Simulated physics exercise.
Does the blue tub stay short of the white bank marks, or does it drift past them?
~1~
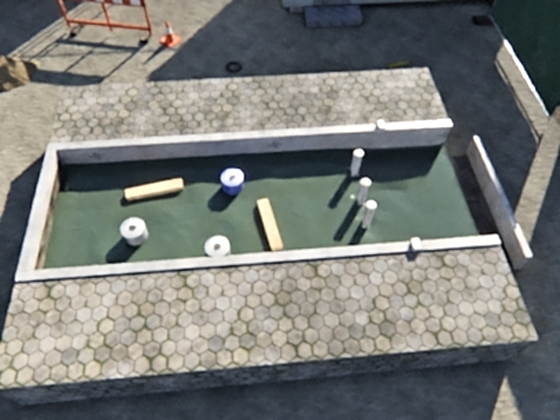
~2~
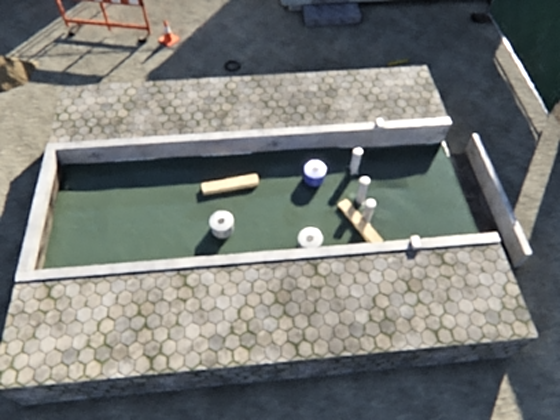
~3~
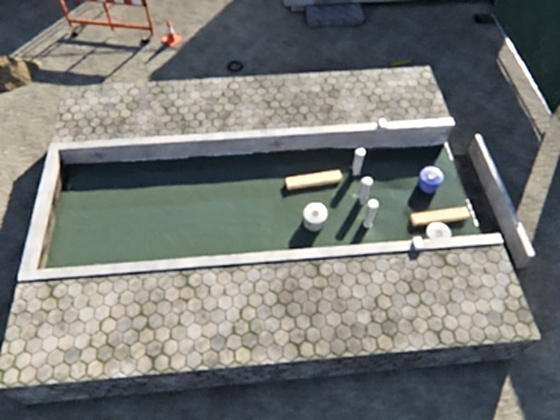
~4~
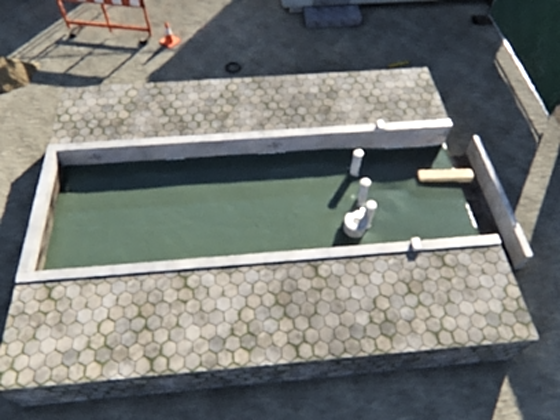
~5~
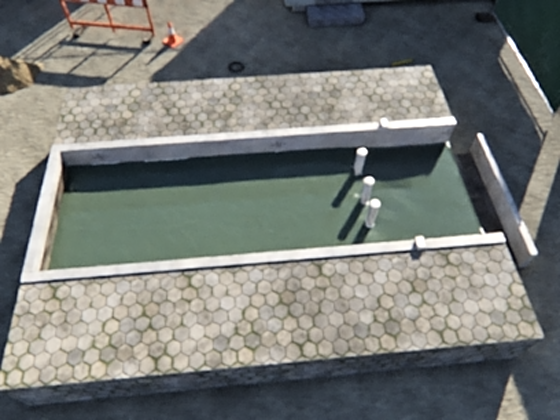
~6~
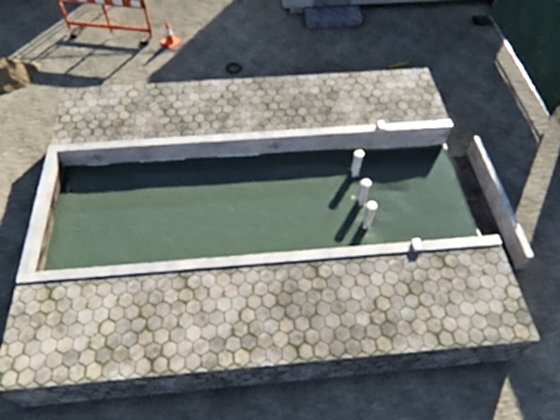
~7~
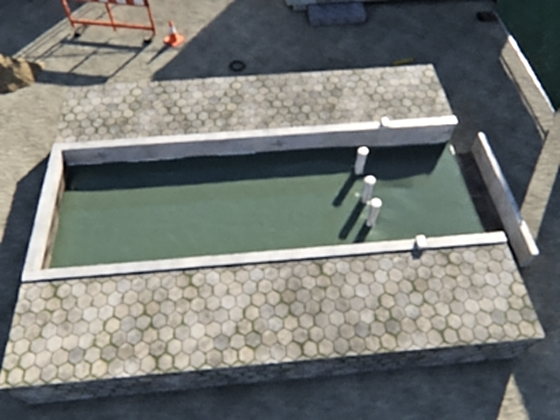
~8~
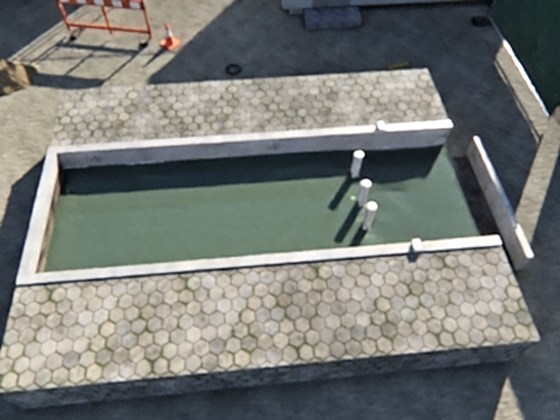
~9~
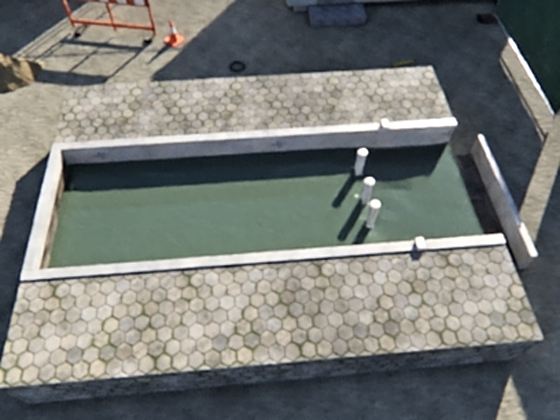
The blue tub drifts past the white bank marks. It floats to the right end of the channel and then goes out of sight.
